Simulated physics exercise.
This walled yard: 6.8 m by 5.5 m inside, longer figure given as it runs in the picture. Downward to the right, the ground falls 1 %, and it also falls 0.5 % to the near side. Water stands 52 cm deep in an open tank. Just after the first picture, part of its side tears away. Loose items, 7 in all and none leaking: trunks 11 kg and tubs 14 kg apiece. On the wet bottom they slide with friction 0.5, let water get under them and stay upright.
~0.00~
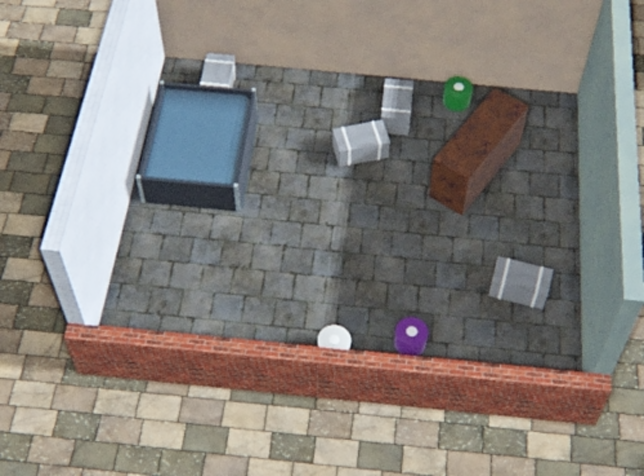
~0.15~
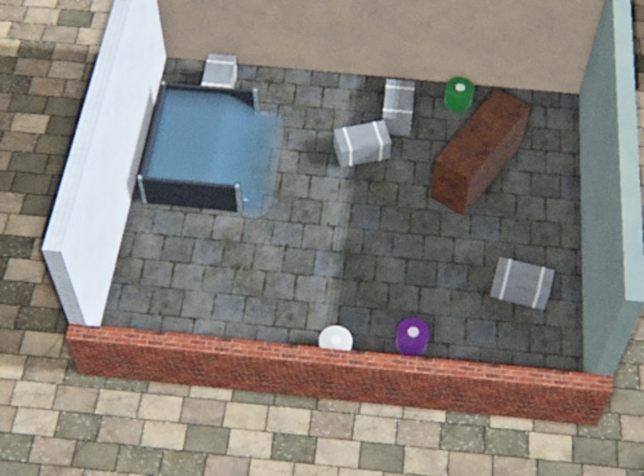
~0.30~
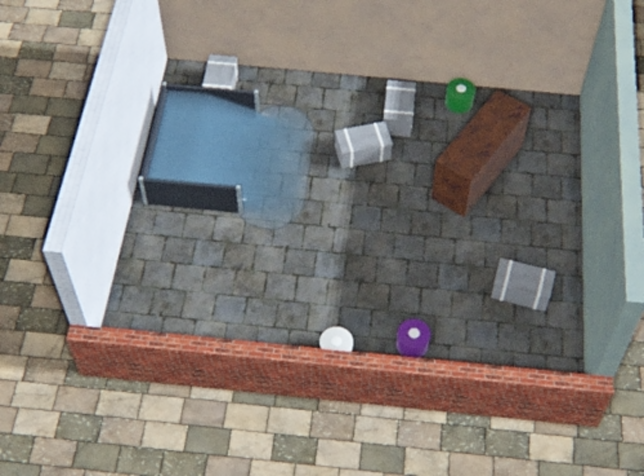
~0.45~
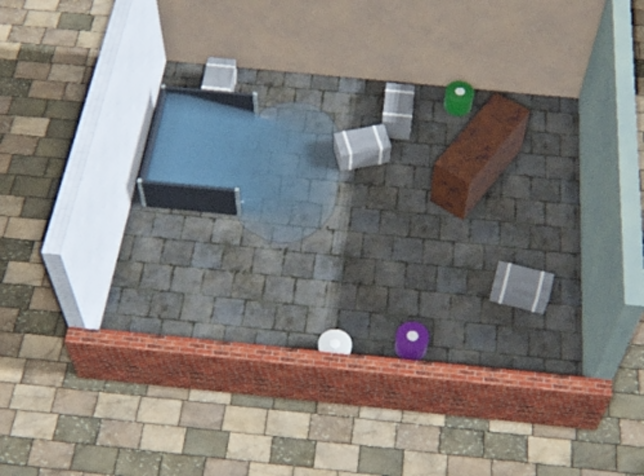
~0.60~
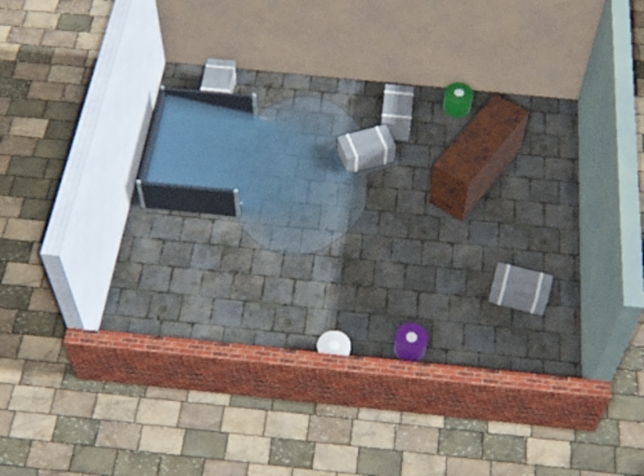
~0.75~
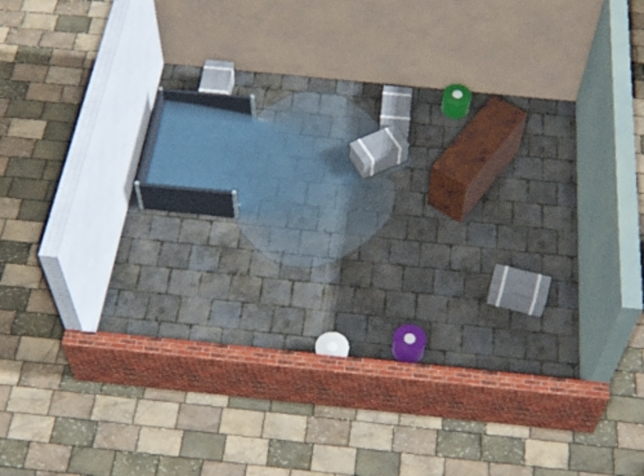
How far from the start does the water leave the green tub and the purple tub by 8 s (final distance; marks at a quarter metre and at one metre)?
In order: I expect the green tub to be swept well away; I expect the purple tub to drift a modest distance.
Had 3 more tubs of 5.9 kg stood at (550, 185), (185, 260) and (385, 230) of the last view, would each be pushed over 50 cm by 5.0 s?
Answers, first to last: Exceeding, not exceeding, exceeding.
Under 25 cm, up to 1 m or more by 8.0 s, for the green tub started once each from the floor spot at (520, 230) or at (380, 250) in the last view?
Results, in order: Displaced moderately, then borne far off.
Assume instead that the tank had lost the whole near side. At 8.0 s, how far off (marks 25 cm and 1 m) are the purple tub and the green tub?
Log: Purple tub large displacement; green tub negligible displacement.
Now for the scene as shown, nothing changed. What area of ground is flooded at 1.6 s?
Wet: Near 17 m2.
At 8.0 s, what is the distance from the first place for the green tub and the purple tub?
Distances: Close to 250 and 50 cm.
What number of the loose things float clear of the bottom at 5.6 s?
Just then, the number is 3.
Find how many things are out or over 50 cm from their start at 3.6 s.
I make it 4.
After 1.6 s the green tub is near (461, 93), 0.1 m from its start, aground; the purple tub is near (409, 339), 0.0 m from its start, aground; 1 afloat.
After 3.6 s the green tub is near (565, 139), 1.8 m from its start, afloat; the purple tub is near (409, 339), 0.0 m from its start, aground; 4 afloat.
After 5.6 s the green tub is near (519, 224), 2.6 m from its start, aground; the purple tub is near (393, 329), 0.3 m from its start, aground; 3 afloat.
After 8.0 s the green tub is near (519, 224), 2.6 m from its start, aground; the purple tub is near (377, 326), 0.5 m from its start, aground; 3 afloat.
